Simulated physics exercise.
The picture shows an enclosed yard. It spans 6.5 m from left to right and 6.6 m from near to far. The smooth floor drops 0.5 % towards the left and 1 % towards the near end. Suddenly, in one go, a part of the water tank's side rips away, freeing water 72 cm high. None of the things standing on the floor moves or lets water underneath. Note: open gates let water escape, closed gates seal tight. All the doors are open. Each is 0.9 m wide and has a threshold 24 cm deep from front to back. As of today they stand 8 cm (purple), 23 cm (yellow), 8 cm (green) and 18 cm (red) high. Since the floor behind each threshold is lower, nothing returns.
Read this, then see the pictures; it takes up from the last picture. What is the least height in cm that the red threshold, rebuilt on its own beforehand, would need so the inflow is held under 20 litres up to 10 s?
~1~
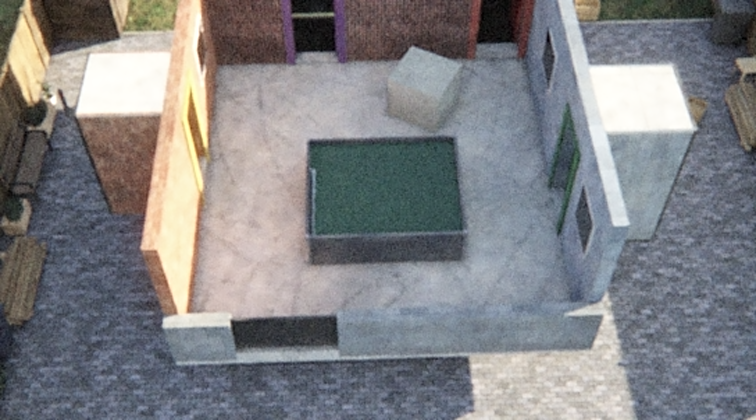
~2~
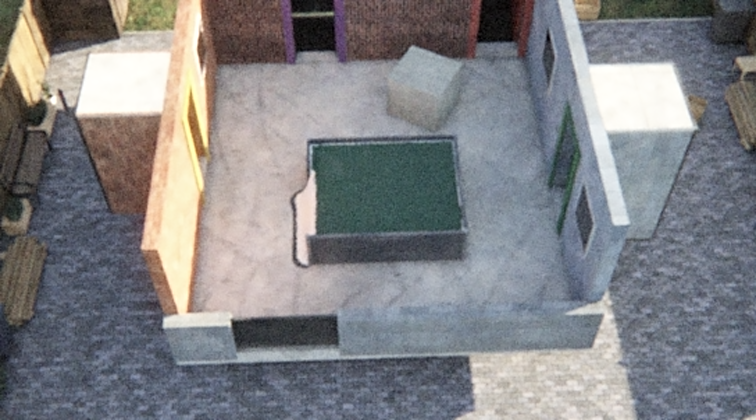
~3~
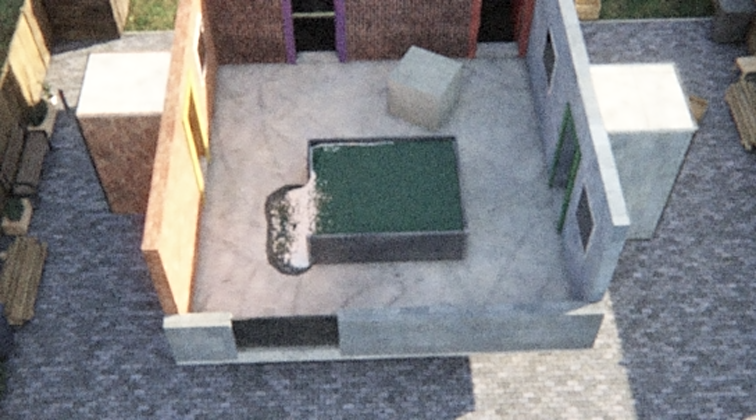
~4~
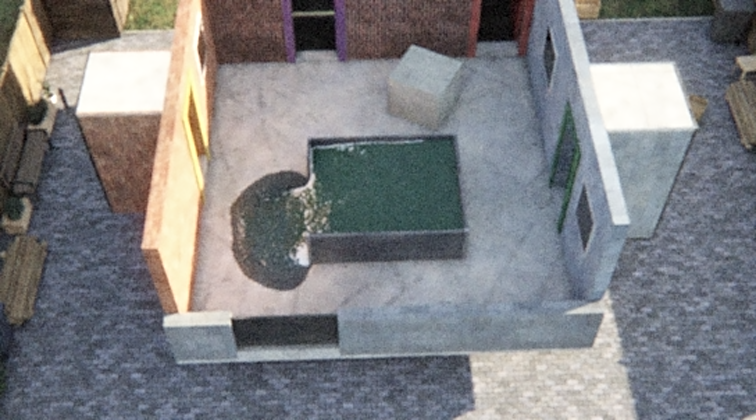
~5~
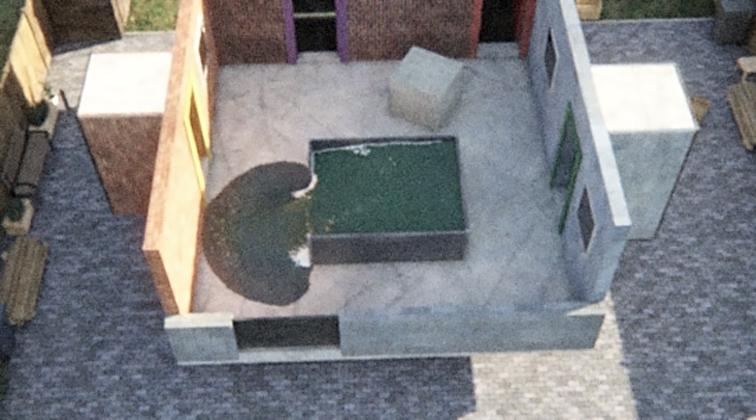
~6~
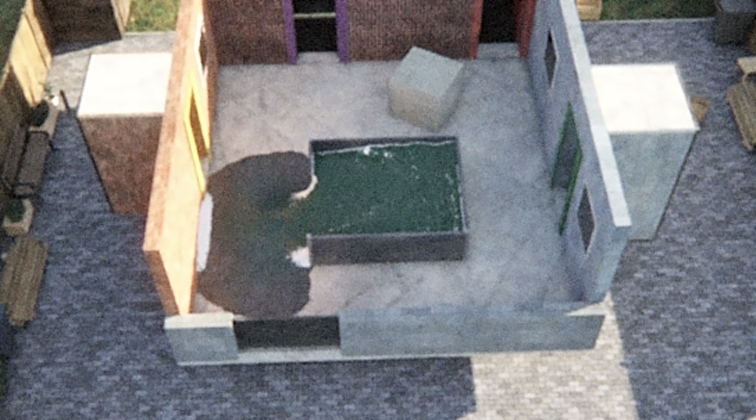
Around 9.5 cm would be enough.
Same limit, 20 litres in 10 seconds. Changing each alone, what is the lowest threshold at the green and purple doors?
Some 6.5 cm for green, some 9.0 cm for purple.
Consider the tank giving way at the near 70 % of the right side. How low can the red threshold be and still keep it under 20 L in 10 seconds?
With that break, close to 10.5 cm.
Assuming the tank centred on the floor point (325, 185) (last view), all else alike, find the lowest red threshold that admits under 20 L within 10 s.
A minimum of about 7.5 cm.
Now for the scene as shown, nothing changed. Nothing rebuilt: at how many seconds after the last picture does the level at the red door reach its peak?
I'd say near 8.0 seconds.
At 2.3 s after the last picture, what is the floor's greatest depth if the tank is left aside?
About 47 cm at most.
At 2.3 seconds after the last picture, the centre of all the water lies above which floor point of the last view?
Roughly (308, 225).
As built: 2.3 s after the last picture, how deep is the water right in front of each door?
Lab note, cm: Purple 8; yellow 26; green 0; red 0.
Then, 0.7 s after the last picture water covers 20 % of the floor, deepest (52 cm) near (192, 342); it has not reached the red door.
Then, 2.3 s after the last picture water covers 50 % of the floor, deepest (47 cm) near (192, 342); it has not reached the red door.
Then, 9.3 s after the last picture water covers 100 % of the floor, deepest (19 cm) near (445, 87); 14 cm at the red door, 0 litres in over its 18 cm threshold.
At the red door as built, the water peaked near 18 cm, 7.9 s after the last picture.
Run again over the same 10 s with other heights there, 28 litres in over 8.5 cm, 11 litres over 11.5 cm. The limit of 20 litres is kept from about 9.5 cm up.
